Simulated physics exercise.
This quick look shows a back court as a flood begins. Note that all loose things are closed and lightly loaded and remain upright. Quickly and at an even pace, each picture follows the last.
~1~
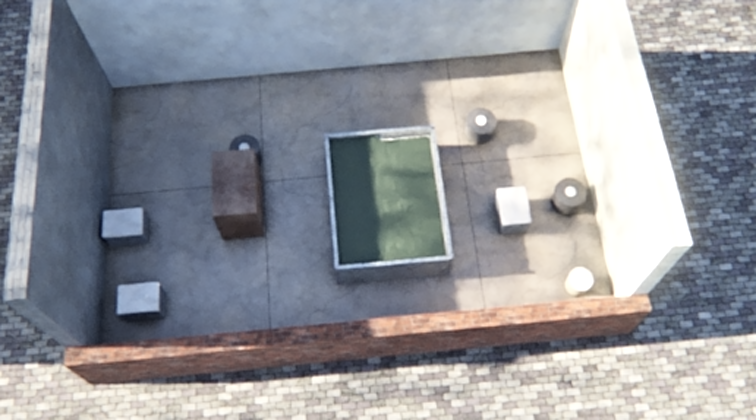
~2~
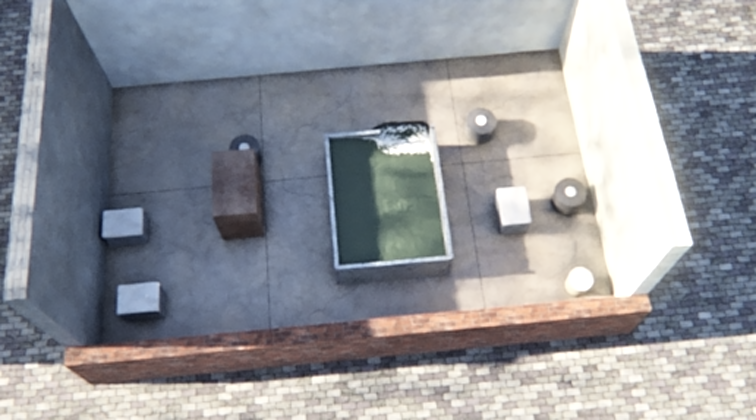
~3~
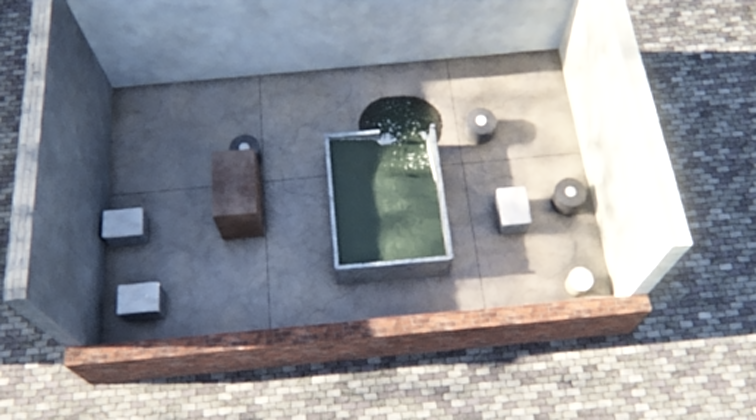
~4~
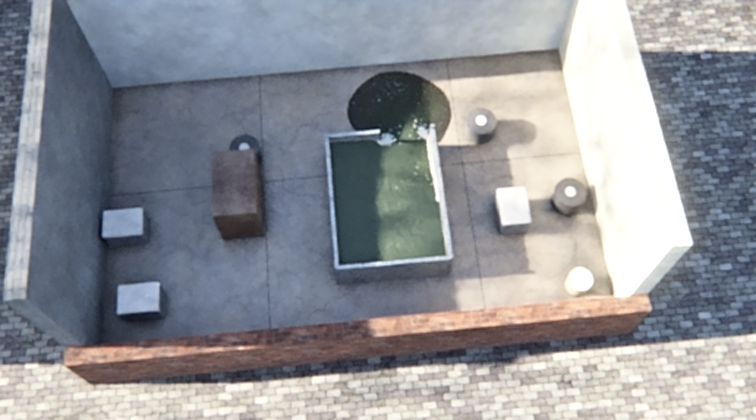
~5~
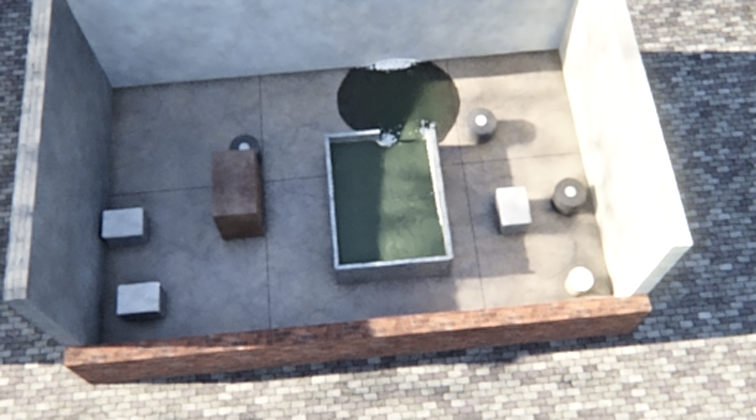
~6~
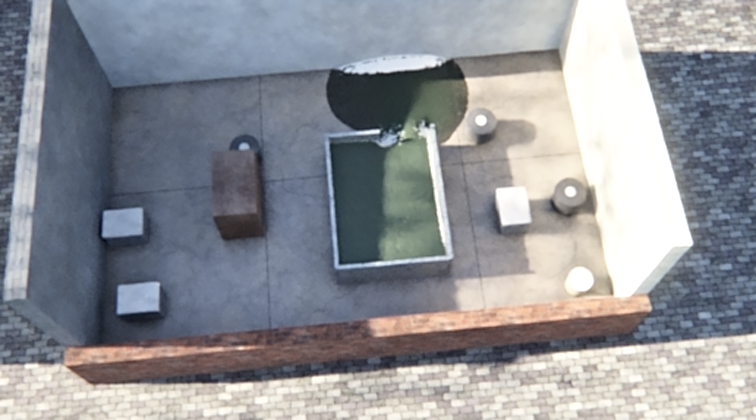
A large tub of dark green water stands in the middle of a walled back court, seen from high above by a still camera. A brown block and two pale boxes sit to its left, with a white box and several small round objects to its right, behind a low brick wall. Water pours over the tub's far edge and spreads in a dark, rounded pool to the back wall, while the objects stay put.
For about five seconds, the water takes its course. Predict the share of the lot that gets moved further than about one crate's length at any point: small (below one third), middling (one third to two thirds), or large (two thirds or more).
The share is small, below one third.
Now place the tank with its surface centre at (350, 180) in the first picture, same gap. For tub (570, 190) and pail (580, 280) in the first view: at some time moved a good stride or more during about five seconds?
Lab note, in listed order: Full stretch covered; full stretch covered.
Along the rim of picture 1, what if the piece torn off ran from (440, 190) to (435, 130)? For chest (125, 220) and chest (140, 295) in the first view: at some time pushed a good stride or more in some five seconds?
In order: Fell short, fell short.
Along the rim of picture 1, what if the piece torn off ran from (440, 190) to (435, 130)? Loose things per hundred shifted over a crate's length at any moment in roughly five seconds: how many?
About 60 per cent.
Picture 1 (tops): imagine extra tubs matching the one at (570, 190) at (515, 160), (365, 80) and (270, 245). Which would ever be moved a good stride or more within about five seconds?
The first sits tight, the second travels far and the third sits tight.
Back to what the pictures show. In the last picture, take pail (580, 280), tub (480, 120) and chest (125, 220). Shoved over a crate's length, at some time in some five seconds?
Never got far, then never got far, then never got far.
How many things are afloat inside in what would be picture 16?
I count 0.
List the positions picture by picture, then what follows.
A chest at (123, 222), on the bottom; a tub at (245, 148) rests on the ground; 0 of 7 have shifted, in the first frame.
A chest at (123, 222), on the bottom; a tub at (245, 148), on the bottom; 0 of 7 have shifted, in the second frame.
A chest at (123, 222), on the bottom; a tub at (245, 148) rests on the ground; 0 of 7 have shifted, in the third frame.
A chest at (123, 222), on the bottom; a tub at (245, 148), on the bottom; 0 of 7 have shifted, in the fourth frame.
A chest at (123, 222) rests on the ground; a tub at (245, 148), on the bottom; 0 of 7 have shifted, in the fifth frame.
A chest at (123, 222) rests on the ground; a tub at (245, 148) rests on the ground; 0 of 7 have shifted, in the sixth frame.
A moment on, 0 of 7 are well off their spots; 0 afloat.
Next, 0 of 7 are well off their spots; 0 afloat.
Later, 0 of 7 are well off their spots; 0 afloat.
In the end, 1 of 7 are well off their spots, and 1 have been at some point; 1 afloat.
